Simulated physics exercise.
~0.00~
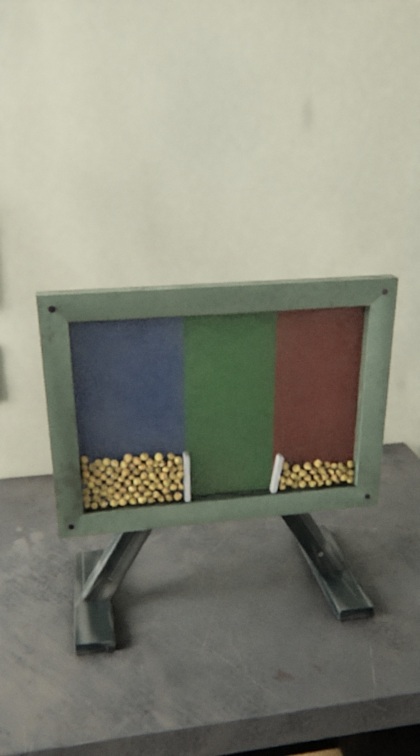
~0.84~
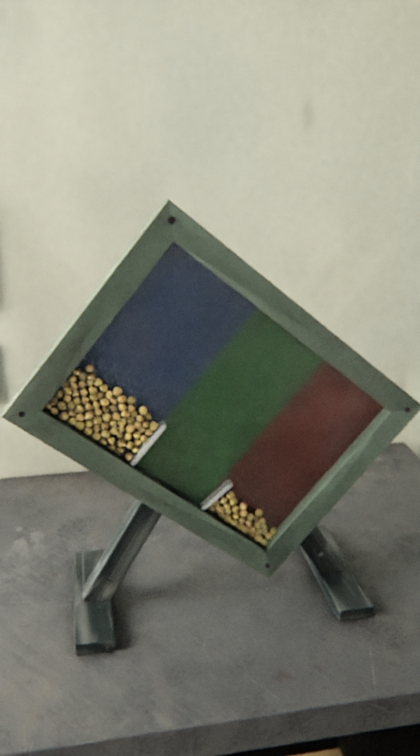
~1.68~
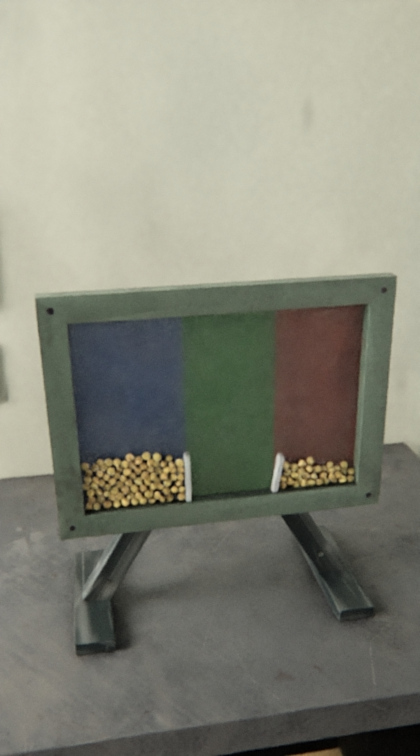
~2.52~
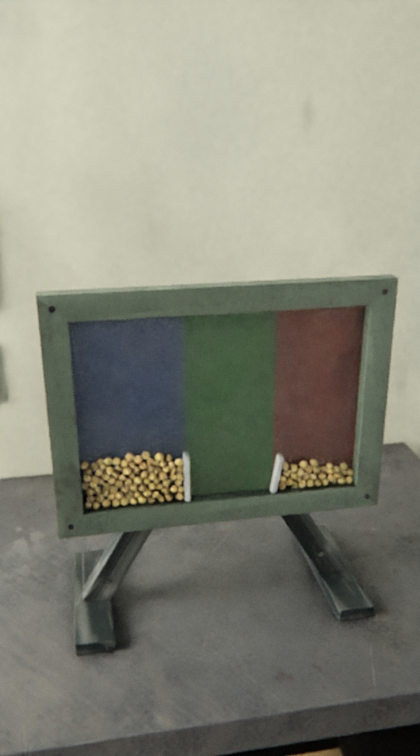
On a dark tabletop before a pale wall, seen from the front by a still camera, stands a shallow upright box with a green-grey frame on splayed metal legs. Its back is painted in three strips, blue at left, green in the middle and red at right, with two short white dividers rising from the bottom edge. Dried chickpeas lie heaped in the blue strip, with a smaller pile in the red. The box tilts clockwise, and both piles slope within their corners. It returns level and finally rests, the green strip still empty.
